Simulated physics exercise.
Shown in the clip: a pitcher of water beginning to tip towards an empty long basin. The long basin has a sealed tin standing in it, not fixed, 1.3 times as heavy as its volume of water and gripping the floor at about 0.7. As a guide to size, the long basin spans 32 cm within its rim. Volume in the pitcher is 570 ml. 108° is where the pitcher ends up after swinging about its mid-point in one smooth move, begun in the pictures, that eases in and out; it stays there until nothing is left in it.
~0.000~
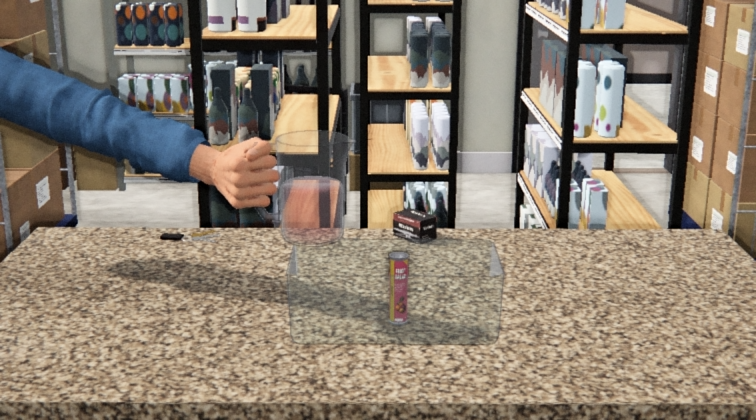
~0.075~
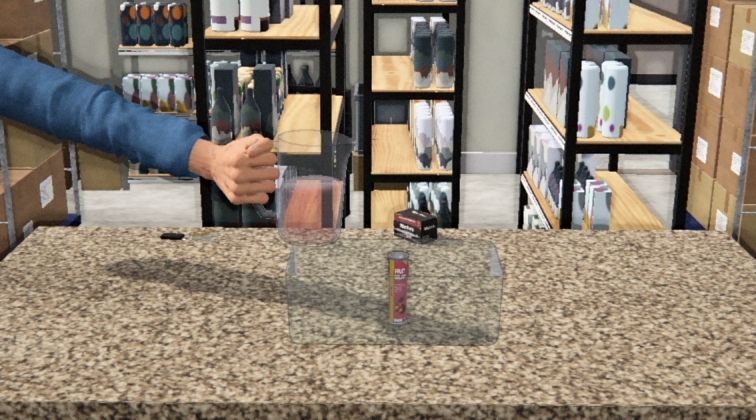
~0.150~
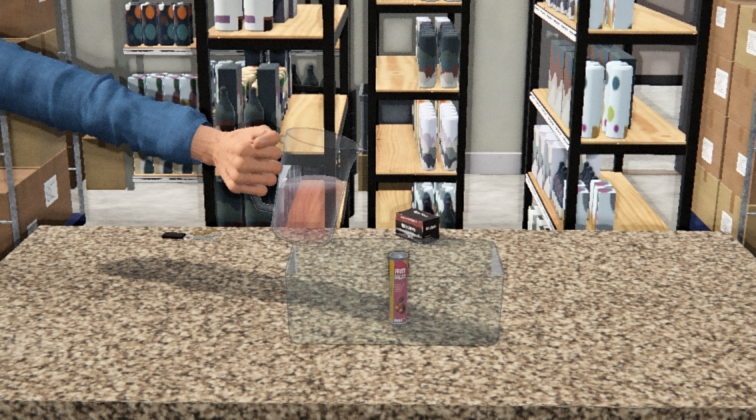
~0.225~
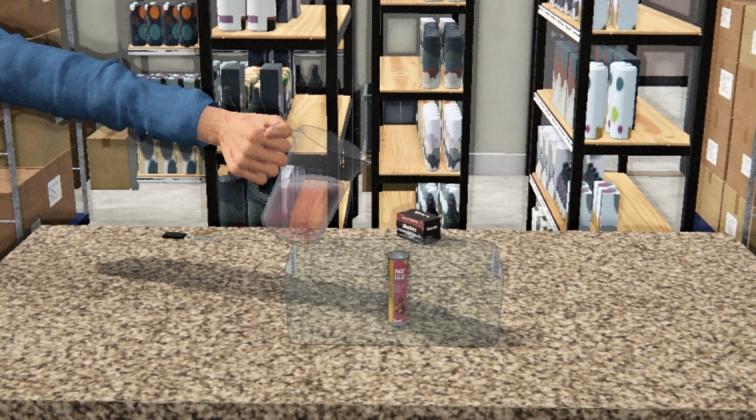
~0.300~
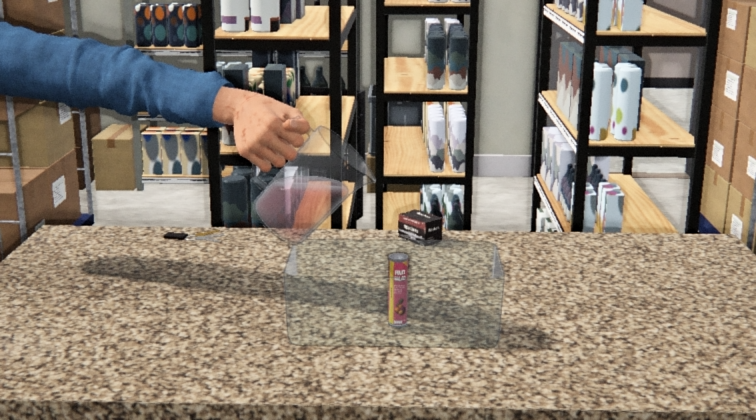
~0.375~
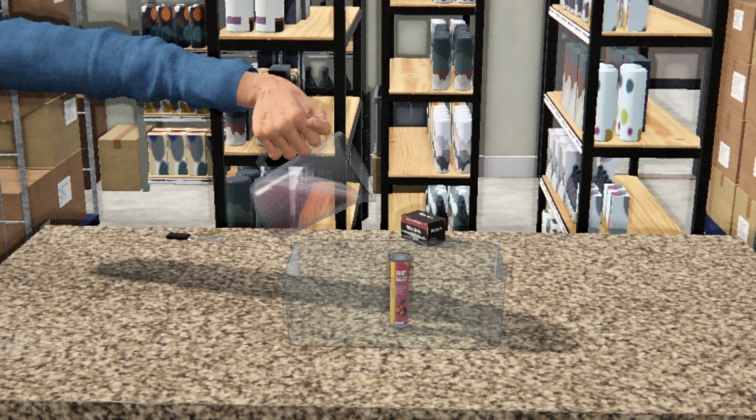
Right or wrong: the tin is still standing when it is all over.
Wrong, it has gone over.
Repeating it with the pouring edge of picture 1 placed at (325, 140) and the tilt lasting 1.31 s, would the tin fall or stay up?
Then the tin remains standing.
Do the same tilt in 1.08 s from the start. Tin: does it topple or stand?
Then it tips over.
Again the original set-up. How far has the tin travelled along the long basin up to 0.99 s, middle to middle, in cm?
Close to 8 cm.
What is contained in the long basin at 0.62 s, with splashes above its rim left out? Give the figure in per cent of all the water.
About 16%.
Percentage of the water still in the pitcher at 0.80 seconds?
I reckon near 20 per cent still sits there.
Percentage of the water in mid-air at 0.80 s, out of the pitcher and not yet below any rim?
10 in a hundred, give or take.
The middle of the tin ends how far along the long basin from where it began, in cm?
Looks like roughly 8.0 cm in total.
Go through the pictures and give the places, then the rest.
In the first picture, it leans 0°; its right rim is at (355, 140); the water meets the walls at (281, 183) and (343, 184); the long basin's rim runs from (291, 258) to (498, 258); the tin's top is at (399, 258).
In the second picture, it leans 3°; its right rim is at (357, 142); the water meets the walls at (280, 184) and (343, 183).
In the third picture, it leans 12°; its right rim is at (364, 148); the water meets the walls at (280, 184) and (344, 182).
In the fourth picture, it leans 25°; its right rim is at (371, 162); the water meets the walls at (276, 186) and (345, 184).
In the fifth picture, it leans 42°; its right rim is at (376, 180); the water meets the walls at (262, 194) and (350, 188).
In the sixth picture, it leans 60°; its right rim is at (377, 201); the water meets the walls at (257, 181) and (362, 194).
After 0.62 s the tilt is 105° and 66 per cent is still to pour; the tin stands where it began.
After 0.80 s the tilt is 108° and 20 per cent is still to pour; the tin leans 39°.
After 0.99 s the tilt is 108° and 3 per cent is still to pour; the tin lies on its side.
After 1.20 s the tilt is 108° and 0 per cent is still to pour; the tin lies on its side.
In the end the tin lies on its side.
